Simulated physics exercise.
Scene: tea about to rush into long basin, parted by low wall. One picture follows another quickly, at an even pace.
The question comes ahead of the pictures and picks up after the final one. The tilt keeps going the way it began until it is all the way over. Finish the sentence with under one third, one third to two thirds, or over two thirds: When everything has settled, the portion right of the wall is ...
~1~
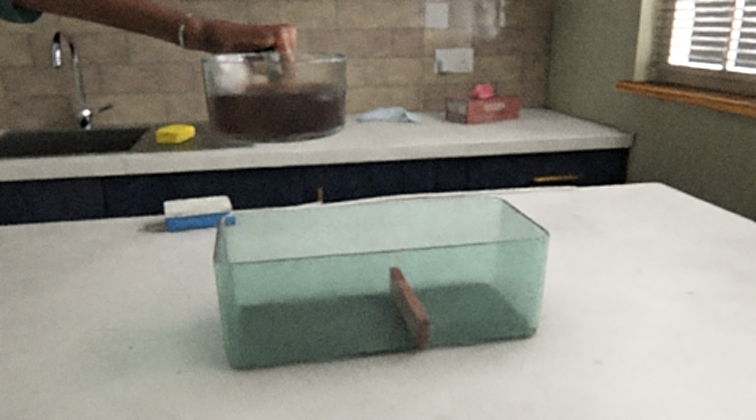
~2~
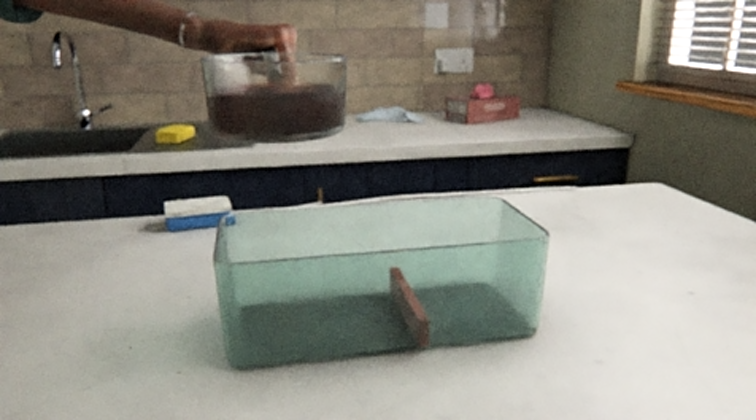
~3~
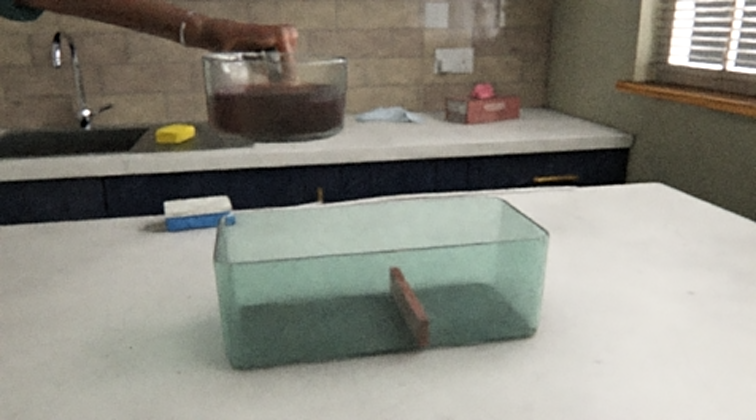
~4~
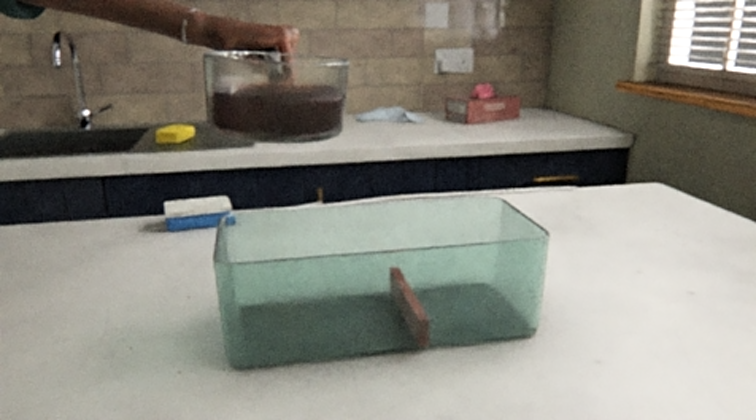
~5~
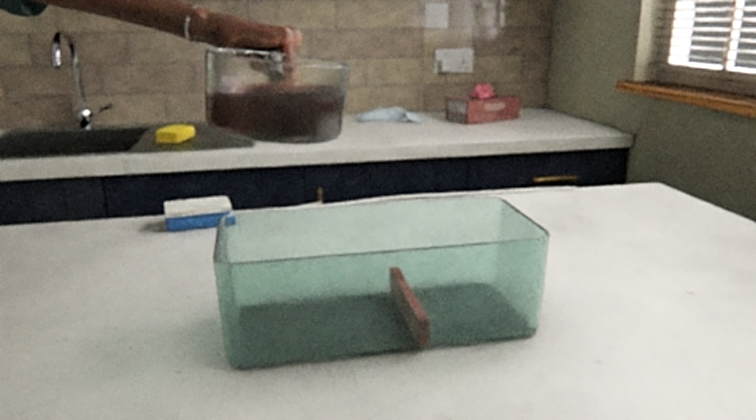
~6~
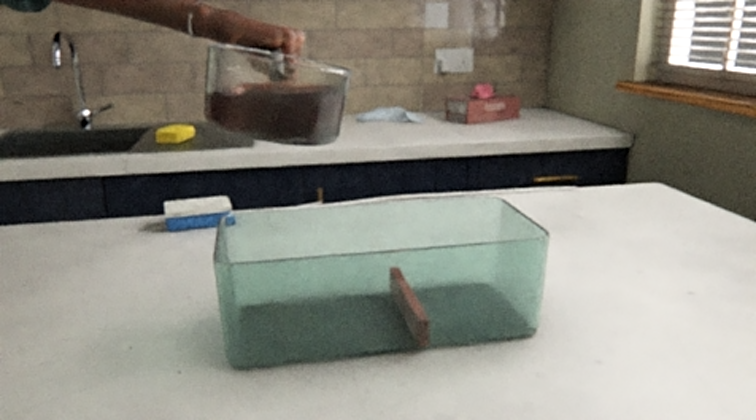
When everything has settled, the portion right of the wall is one third to two thirds.
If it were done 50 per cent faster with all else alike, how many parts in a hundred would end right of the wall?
About 35 per cent.
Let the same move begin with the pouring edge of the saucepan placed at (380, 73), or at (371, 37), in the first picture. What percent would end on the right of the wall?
Estimate, in order: 75 and 75 per cent.
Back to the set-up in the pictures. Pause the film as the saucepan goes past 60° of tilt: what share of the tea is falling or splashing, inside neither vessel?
It's about 20 per cent.
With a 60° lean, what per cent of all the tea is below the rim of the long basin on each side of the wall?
I'd put the left part near 5 per cent and the right part near 0.
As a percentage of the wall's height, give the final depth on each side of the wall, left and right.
Near 30 in a hundred to the left, 40 to the right.
A moment on, the saucepan is tipped part way and 74 per cent is still to pour, 4 is left of the wall and 0 right of it.
Next, the saucepan is tipped on its side and 18 per cent is still to pour, 26 is left of the wall and 42 right of it.
Then the saucepan is tipped right over and 1 per cent is still to pour, 51 is left of the wall and 45 right of it.
Later the saucepan is tipped right over and 0 per cent is still to pour, 53 is left of the wall and 46 right of it.
At rest 53 per cent lies left of the wall, 46 right of it and 1 outside.
